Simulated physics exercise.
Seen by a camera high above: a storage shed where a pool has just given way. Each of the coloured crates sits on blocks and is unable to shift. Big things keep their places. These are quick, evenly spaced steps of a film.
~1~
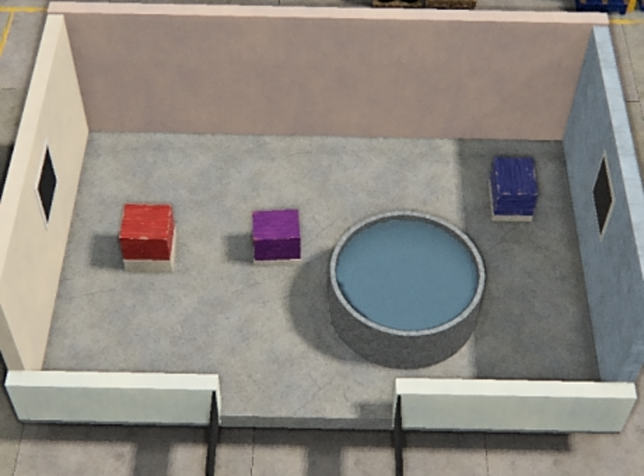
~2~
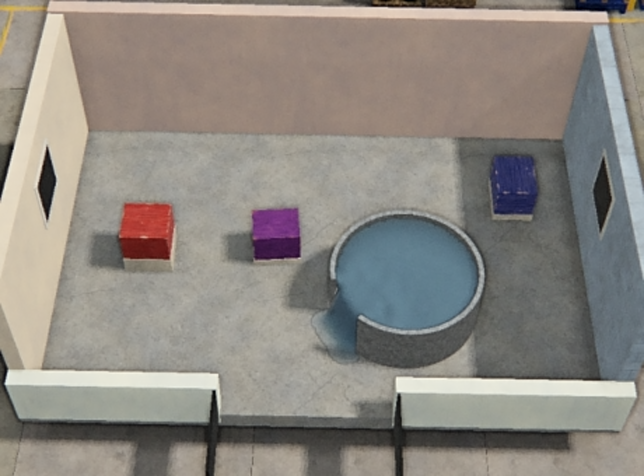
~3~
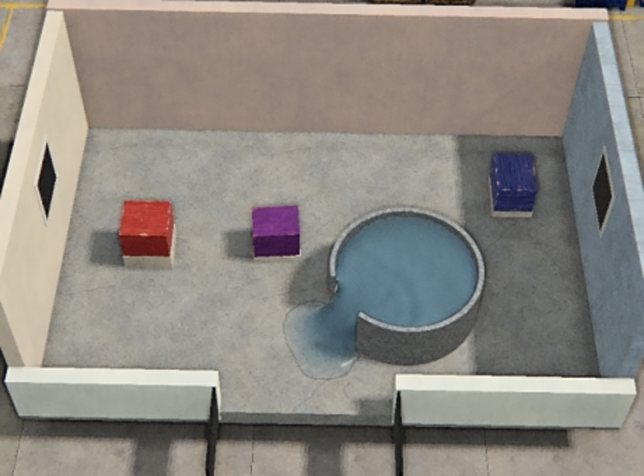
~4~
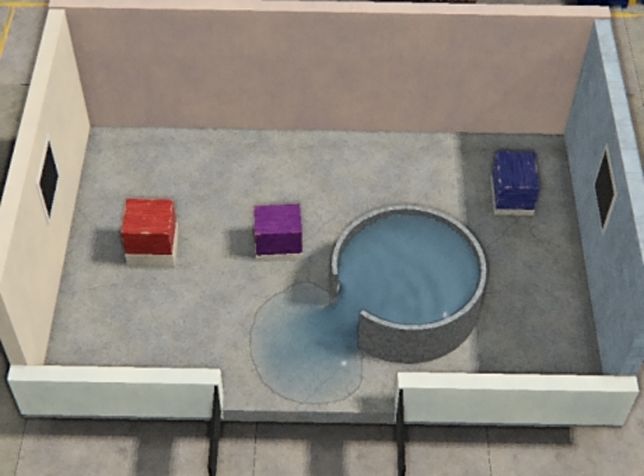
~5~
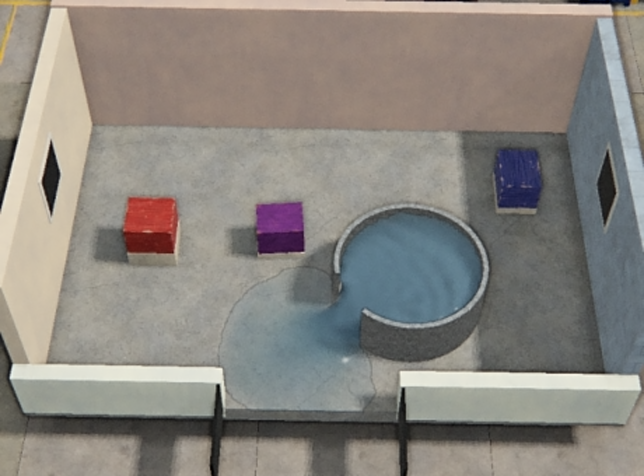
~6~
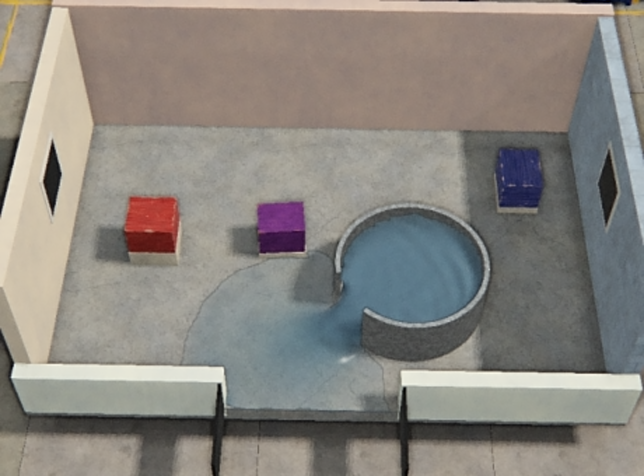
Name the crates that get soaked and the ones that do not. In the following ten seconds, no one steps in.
The red crate does not get soaked; the blue crate does not get soaked; the purple crate does not get soaked.
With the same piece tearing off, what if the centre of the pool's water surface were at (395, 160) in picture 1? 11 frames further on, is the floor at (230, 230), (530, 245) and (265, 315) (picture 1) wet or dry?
As listed: Flooded, free of water, wet.
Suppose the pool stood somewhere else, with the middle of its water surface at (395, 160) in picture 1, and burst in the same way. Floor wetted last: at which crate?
It is the one in blue.
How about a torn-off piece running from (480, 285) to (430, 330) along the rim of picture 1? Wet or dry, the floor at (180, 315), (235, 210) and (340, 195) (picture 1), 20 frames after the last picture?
First spot drenched, second unwetted, third drenched.
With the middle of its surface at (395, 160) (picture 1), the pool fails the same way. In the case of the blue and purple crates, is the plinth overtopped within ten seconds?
I reckon the blue one is unharmed, while the purple one is overrun.
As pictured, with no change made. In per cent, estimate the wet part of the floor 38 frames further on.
My estimate is close to 50 per cent.
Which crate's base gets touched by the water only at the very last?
The answer here is the blue crate.
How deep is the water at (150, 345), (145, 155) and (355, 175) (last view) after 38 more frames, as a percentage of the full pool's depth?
The three come to some 14, 12 and 0 per cent respectively.
A moment on, water covers 25 % of the floor; the red crate water round its plinth, the blue crate not reached, the purple crate water round its plinth.
Next, water covers 30 % of the floor; the red crate water round its plinth, the blue crate not reached, the purple crate water round its plinth.
Then, water covers 35 % of the floor; the red crate water round its plinth, the blue crate not reached, the purple crate water round its plinth.
Later, water covers 50 % of the floor; the red crate water round its plinth, the blue crate not reached, the purple crate water round its plinth.
In the end, water covers 80 % of the floor; the red crate stayed above the water, the blue crate stayed above the water, the purple crate stayed above the water.
